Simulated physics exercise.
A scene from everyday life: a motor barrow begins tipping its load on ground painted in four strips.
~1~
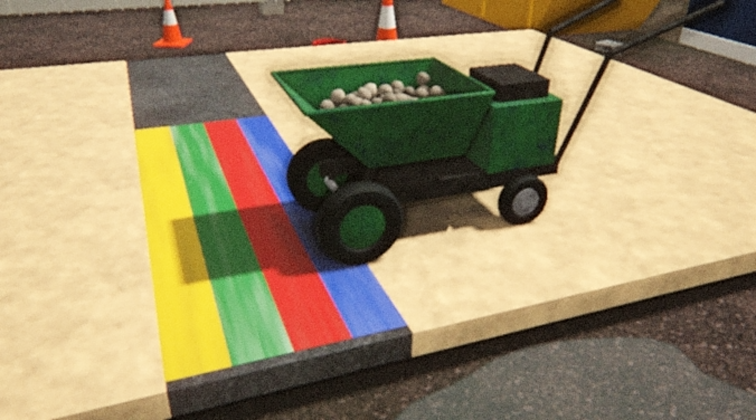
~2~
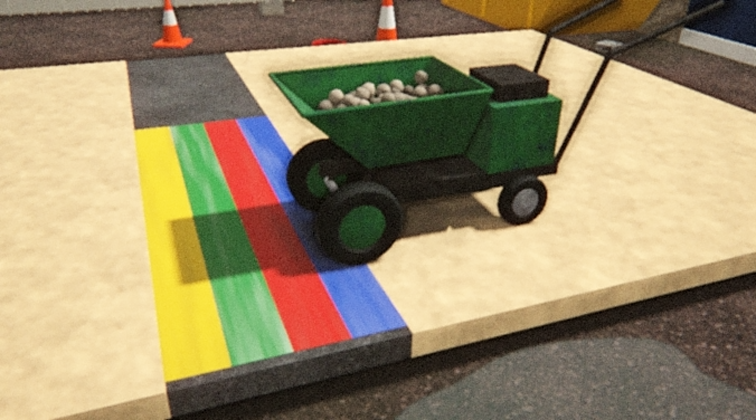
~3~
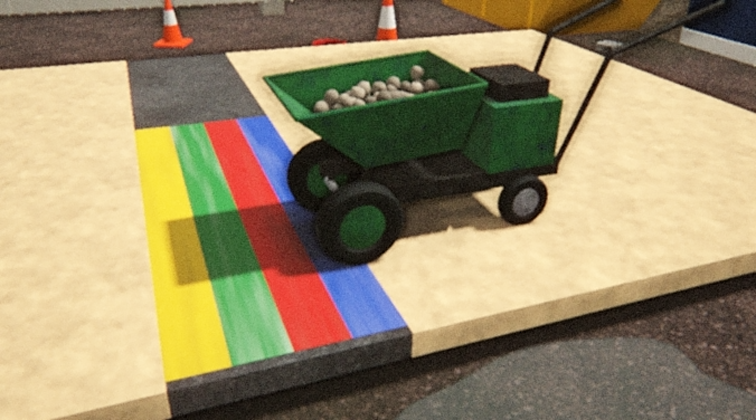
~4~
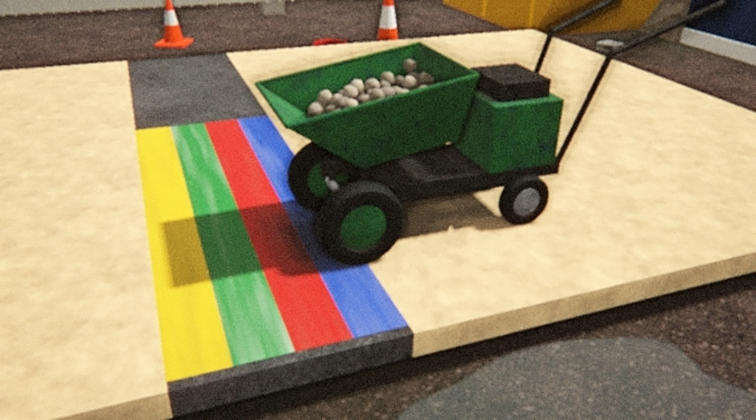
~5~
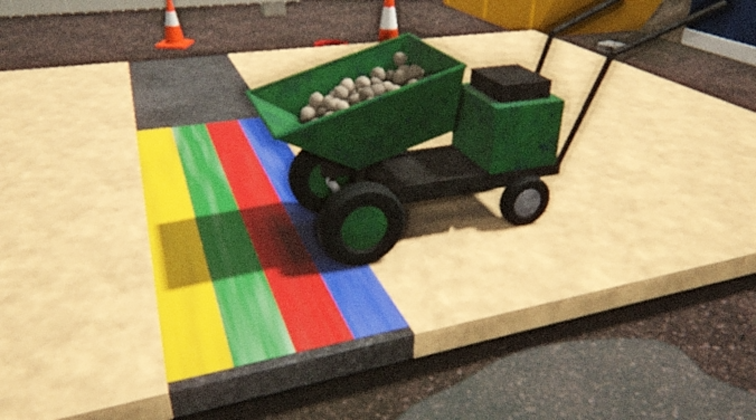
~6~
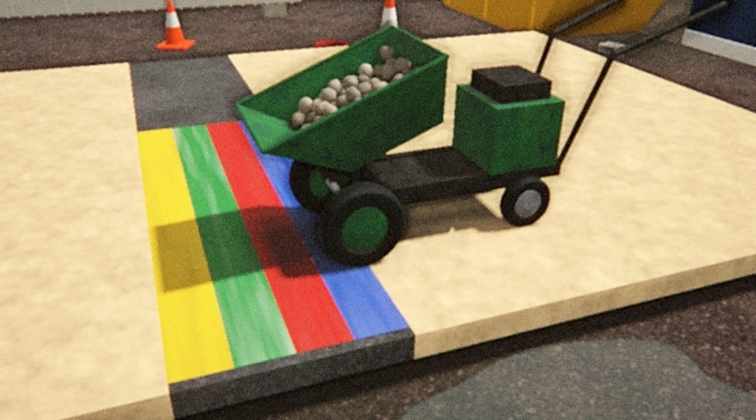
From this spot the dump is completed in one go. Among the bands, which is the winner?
That would be the yellow band.
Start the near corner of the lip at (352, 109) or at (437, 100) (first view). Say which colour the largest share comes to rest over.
Place 1 - green; place 2 - the red one.
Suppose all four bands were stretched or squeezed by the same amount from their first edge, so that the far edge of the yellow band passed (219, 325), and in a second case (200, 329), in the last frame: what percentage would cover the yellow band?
First 10 in a hundred, then 30 in a hundred.
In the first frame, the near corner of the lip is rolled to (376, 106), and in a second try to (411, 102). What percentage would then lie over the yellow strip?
First try: Around 20 %; second try: Around 10 %.
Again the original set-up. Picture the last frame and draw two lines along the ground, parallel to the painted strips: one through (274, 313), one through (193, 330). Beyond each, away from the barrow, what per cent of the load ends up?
In order: 90 percent, then 60 percent.
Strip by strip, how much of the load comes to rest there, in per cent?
Blue strip around 0, red strip around 0, green strip around 10, yellow strip around 40.
Shortly afterwards, skip tipped steeply; the whole lot in the skip.
Next, skip tipped right over; near two thirds in the skip; a little over the green strip; near a quarter over the yellow strip.
Some moments later, skip tipped right over; a little in the skip; a little over the green strip; near half over the yellow strip; near a third off the paint.
In the end, skip tipped right over; a little in the skip; none at all over the blue strip; none at all over the red strip; a little over the green strip; near a third over the yellow strip; near a third off the paint.
